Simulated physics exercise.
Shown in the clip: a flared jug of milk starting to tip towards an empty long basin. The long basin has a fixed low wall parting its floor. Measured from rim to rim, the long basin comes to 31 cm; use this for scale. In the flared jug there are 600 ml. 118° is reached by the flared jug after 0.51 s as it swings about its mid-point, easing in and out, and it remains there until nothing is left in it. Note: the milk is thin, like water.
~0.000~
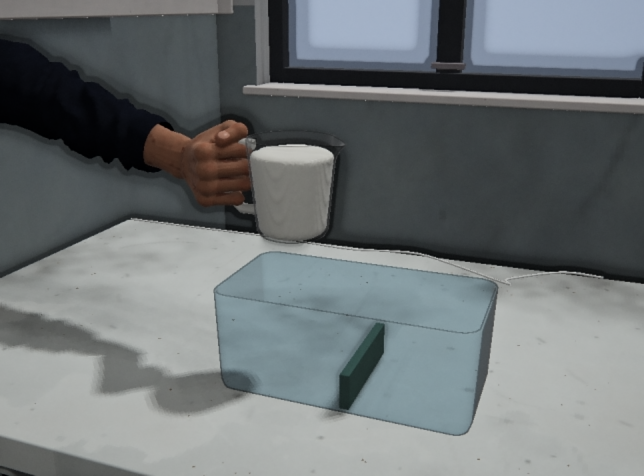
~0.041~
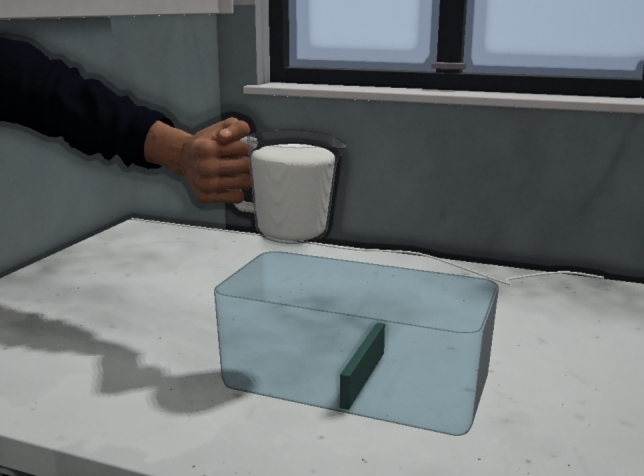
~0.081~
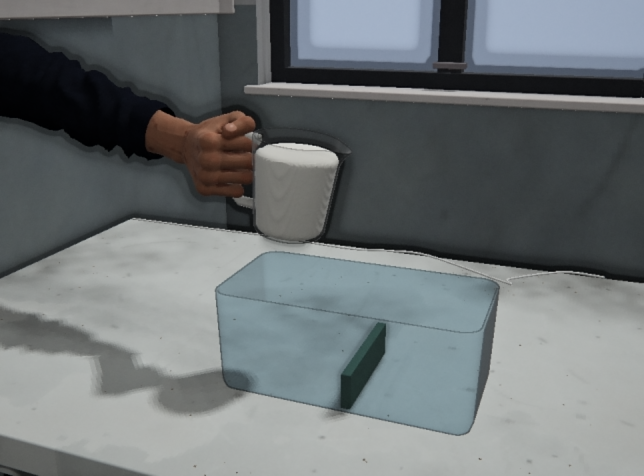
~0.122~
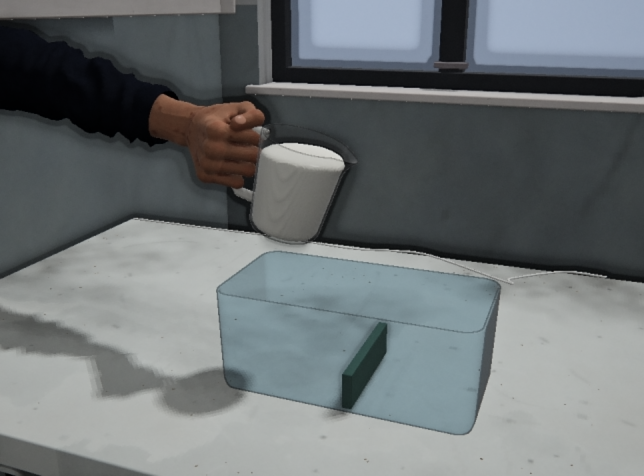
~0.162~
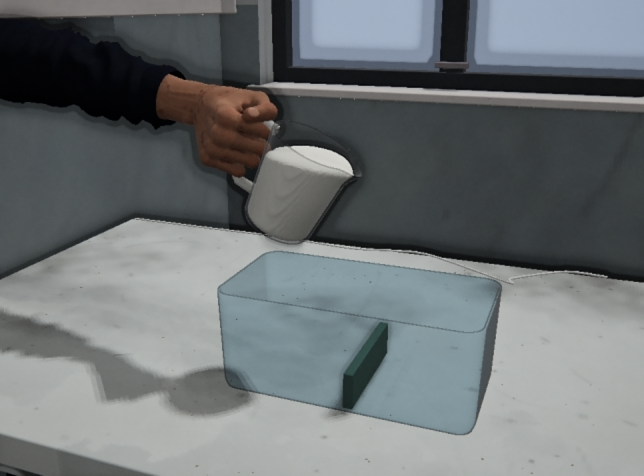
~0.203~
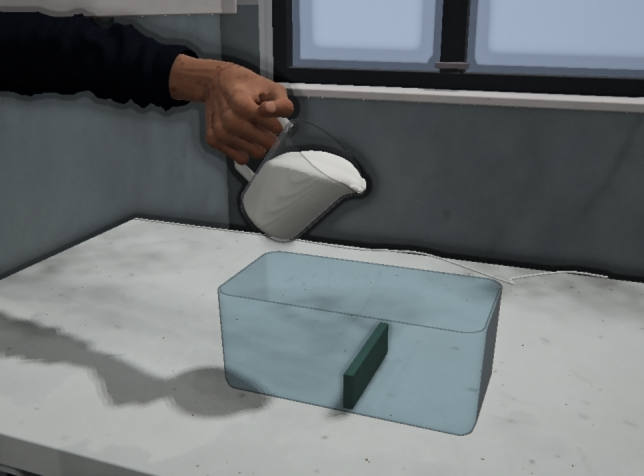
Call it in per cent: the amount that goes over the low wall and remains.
I would put it at about 67 per cent.
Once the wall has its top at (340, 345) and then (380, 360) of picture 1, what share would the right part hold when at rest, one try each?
90 per cent first, 35 per cent second.
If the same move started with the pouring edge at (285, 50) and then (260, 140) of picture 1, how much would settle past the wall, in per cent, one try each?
Roughly 15 per cent the first time and 10 per cent the second.
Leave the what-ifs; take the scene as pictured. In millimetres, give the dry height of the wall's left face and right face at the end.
About 38 mm on the left, about 26 mm on the right.
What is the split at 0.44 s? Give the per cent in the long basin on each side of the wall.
Lab note: Left near 4, right near 36.
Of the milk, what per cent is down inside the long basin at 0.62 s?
90 %, more or less.
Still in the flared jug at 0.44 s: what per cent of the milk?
Portion remaining: Approx. 38 per cent.
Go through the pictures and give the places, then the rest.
It leans 0°; its right rim is at (345, 144); the milk meets the walls at (256, 150) and (334, 156); the long basin's rim runs from (240, 271) to (490, 308); the wall's top is at (364, 348), in the first frame.
It leans 2°; its right rim is at (347, 146); the milk meets the walls at (258, 149) and (335, 156), in the second frame.
It leans 7°; its right rim is at (352, 152); the milk meets the walls at (262, 147) and (338, 159), in the third frame.
It leans 16°; its right rim is at (358, 162); the milk meets the walls at (267, 147) and (345, 163), in the fourth frame.
It leans 27°; its right rim is at (363, 176); the milk meets the walls at (268, 159) and (355, 169), in the fifth frame.
It leans 40°; its right rim is at (365, 193); the milk meets the walls at (262, 170) and (365, 183); 1 per cent is over the edge, in the sixth frame.
Then, 0.44 s in, the tilt is 113° and 38 per cent is still to pour, 4 is left of the wall and 37 right of it.
Then, 0.62 s in, the tilt is 118° and 3 per cent is still to pour, 25 is left of the wall and 64 right of it.
Then, 0.81 s in, the tilt is 118° and 0 per cent is still to pour, 30 is left of the wall and 67 right of it.
Then, 1.01 s in, the tilt is 118° and 0 per cent is still to pour, 30 is left of the wall and 67 right of it.
Finally, 30 per cent lies left of the wall, 67 right of it and 3 outside.
